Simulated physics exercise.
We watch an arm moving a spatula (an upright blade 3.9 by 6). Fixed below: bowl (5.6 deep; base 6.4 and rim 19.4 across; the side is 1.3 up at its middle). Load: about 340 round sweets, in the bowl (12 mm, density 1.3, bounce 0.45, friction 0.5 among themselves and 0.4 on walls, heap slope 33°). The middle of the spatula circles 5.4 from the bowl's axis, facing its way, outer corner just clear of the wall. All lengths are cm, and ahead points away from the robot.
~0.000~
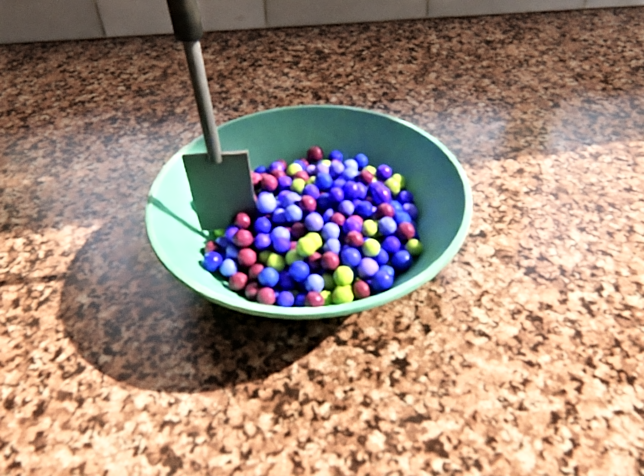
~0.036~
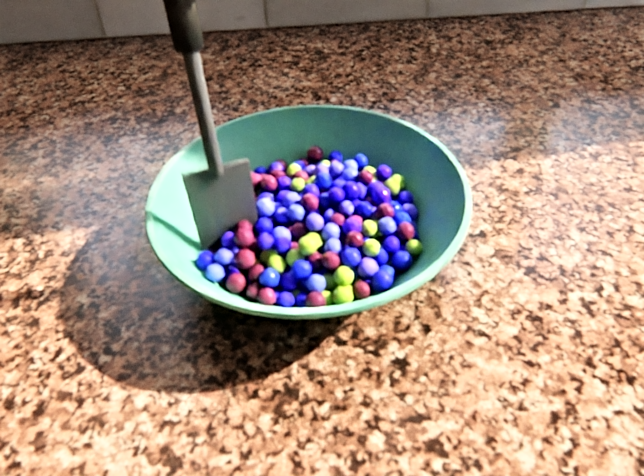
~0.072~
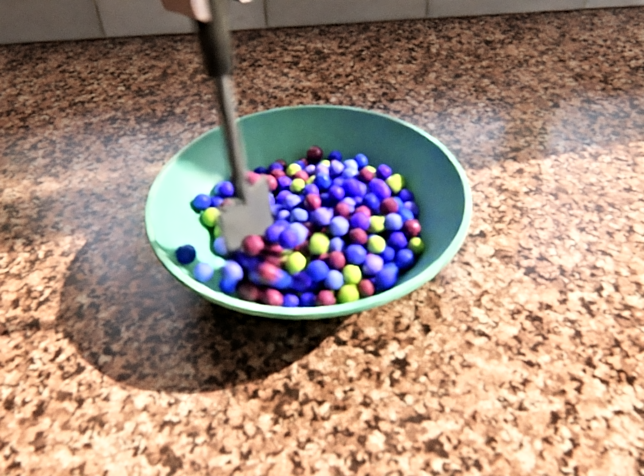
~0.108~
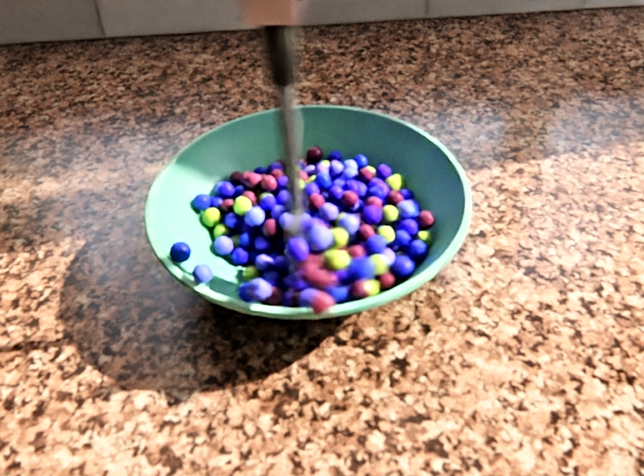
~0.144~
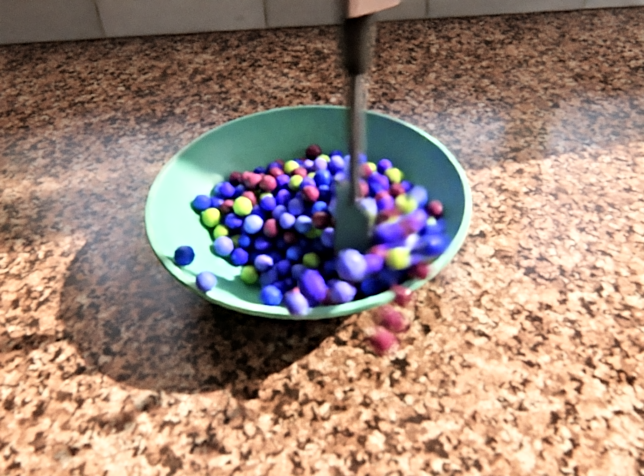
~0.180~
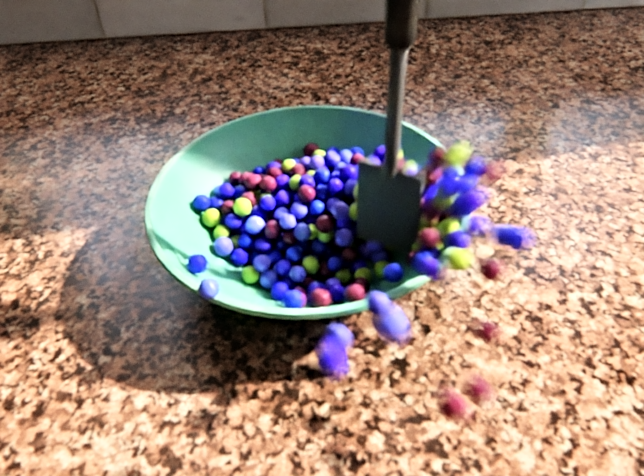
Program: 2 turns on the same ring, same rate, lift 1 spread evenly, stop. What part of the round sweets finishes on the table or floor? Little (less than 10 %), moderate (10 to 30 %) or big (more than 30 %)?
On the table or floor the share is big, more than 30 %.
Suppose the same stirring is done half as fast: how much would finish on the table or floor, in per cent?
In that case some 20 per cent.
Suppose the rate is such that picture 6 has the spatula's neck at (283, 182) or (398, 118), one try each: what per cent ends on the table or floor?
Some 20 and 45 per cent.
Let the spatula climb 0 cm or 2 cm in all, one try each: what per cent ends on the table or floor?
Some 55 and 35 per cent.
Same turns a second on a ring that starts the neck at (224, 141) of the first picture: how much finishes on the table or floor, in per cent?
Some 50 per cent.
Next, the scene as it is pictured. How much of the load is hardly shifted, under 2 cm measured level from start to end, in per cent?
About 30 per cent.
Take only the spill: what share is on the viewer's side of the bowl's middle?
Some 40 per cent.
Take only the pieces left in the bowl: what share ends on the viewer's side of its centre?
Roughly 50 per cent.
After 0.42 s, 10° round, highest piece 9 above the table; 238 in the bowl, 71 on the table or floor, 36 in flight or on the tool.
After 0.65 s, 231° round, highest piece 8 above the table; 207 in the bowl, 135 on the table or floor, 3 in flight or on the tool.
After 0.97 s, 0° round, highest piece 4 above the table; 203 in the bowl, 142 on the table or floor.
After 1.67 s, 0° round, highest piece 4 above the table; 203 in the bowl, 142 on the table or floor.
In the end, 203 in the bowl, 142 on the table or floor. That is 41 % on the table or floor.
